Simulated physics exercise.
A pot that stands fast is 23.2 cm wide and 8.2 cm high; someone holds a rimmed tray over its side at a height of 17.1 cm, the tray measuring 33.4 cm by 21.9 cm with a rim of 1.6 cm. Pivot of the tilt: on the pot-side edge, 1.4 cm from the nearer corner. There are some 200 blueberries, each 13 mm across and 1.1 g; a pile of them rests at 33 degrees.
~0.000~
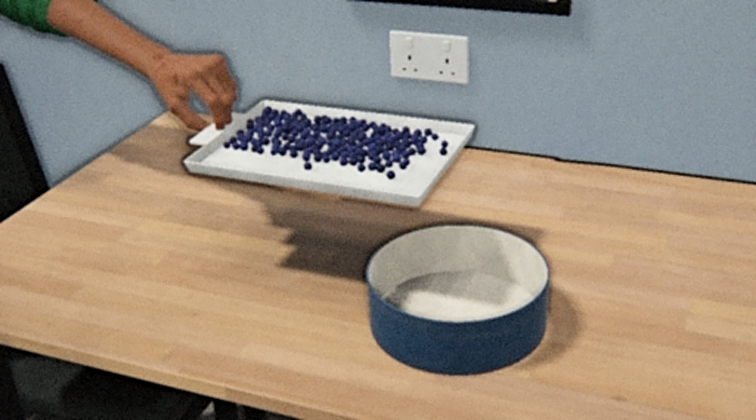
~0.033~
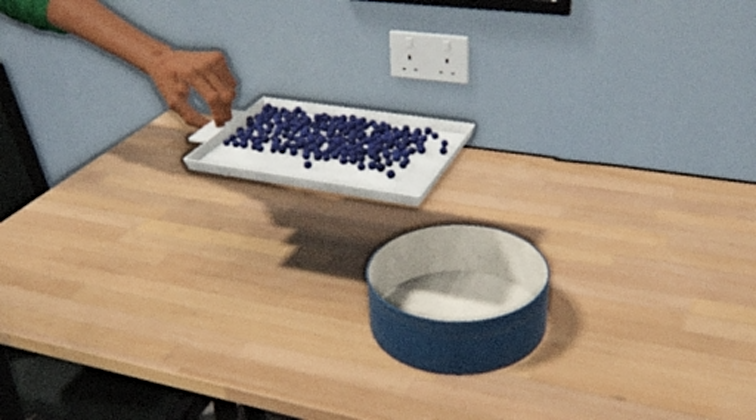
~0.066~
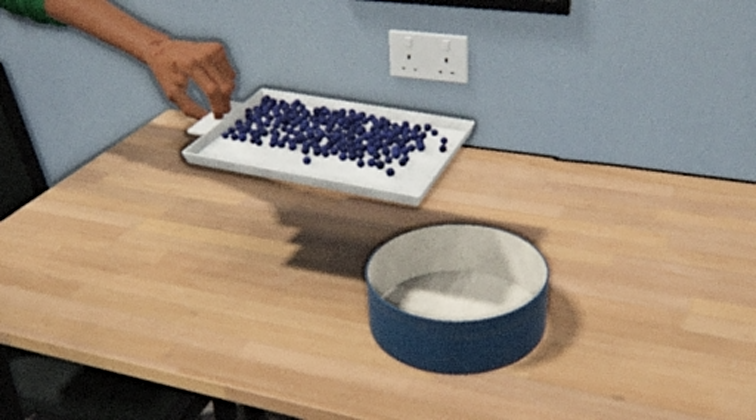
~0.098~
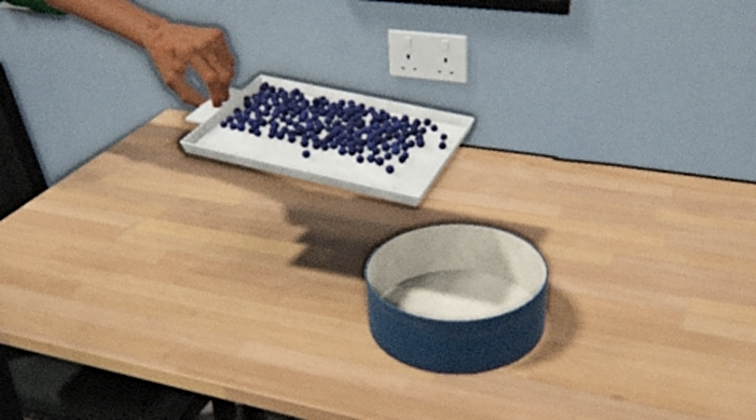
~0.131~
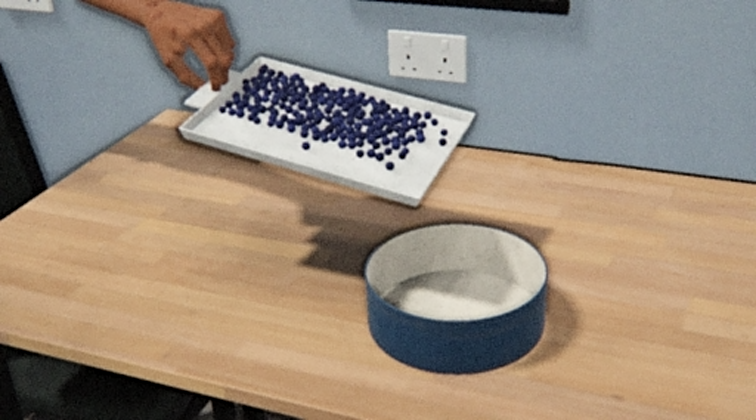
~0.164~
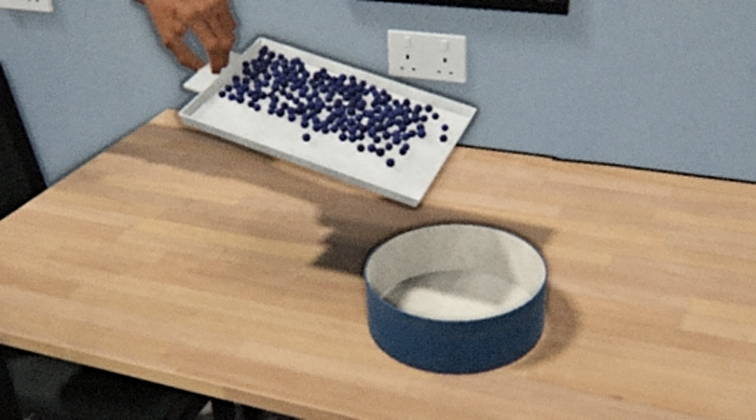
A white rimmed tray scattered with blueberries, held at its left end by a hand, tilts gradually as the hand raises that end, its right side staying low near a blue pot on a wooden table, the berries keeping their places.
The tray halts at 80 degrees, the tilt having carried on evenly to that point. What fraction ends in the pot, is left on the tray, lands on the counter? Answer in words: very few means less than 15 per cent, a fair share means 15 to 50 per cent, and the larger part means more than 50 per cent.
Pot: The larger part. Left on the tray: Very few. Counter: Very few.
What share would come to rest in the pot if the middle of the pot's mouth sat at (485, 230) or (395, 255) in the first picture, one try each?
Try one: ~ 15 %; try two: ~ 30 %.
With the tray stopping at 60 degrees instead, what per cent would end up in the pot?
Share in the pot: Around 75 %.
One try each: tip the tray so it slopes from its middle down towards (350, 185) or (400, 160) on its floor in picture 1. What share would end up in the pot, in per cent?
Near 65 and 20 per cent, in that order.
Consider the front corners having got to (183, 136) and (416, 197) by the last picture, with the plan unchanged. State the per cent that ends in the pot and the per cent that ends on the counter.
Per cent by place - pot 65, counter 25.
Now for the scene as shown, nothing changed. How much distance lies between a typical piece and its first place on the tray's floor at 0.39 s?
It has moved some 3 cm from its start.
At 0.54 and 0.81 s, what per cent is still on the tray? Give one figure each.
Sequence: 100; 10.
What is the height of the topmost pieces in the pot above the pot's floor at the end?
Top level: Approx. 4.0 cm.
Then, at 0.39 s, tilt 49 degrees; the tray holds 100 %, the pot 0 %.
After 0.54 s, tilt 71 degrees; the tray holds 100 %, the pot 0 %.
After 0.81 s, tilt 80 degrees; the tray holds 10 %, the pot 85 %.
In the end, at 1.5 s, pot 95 %, tray 5 %, counter 0 %.
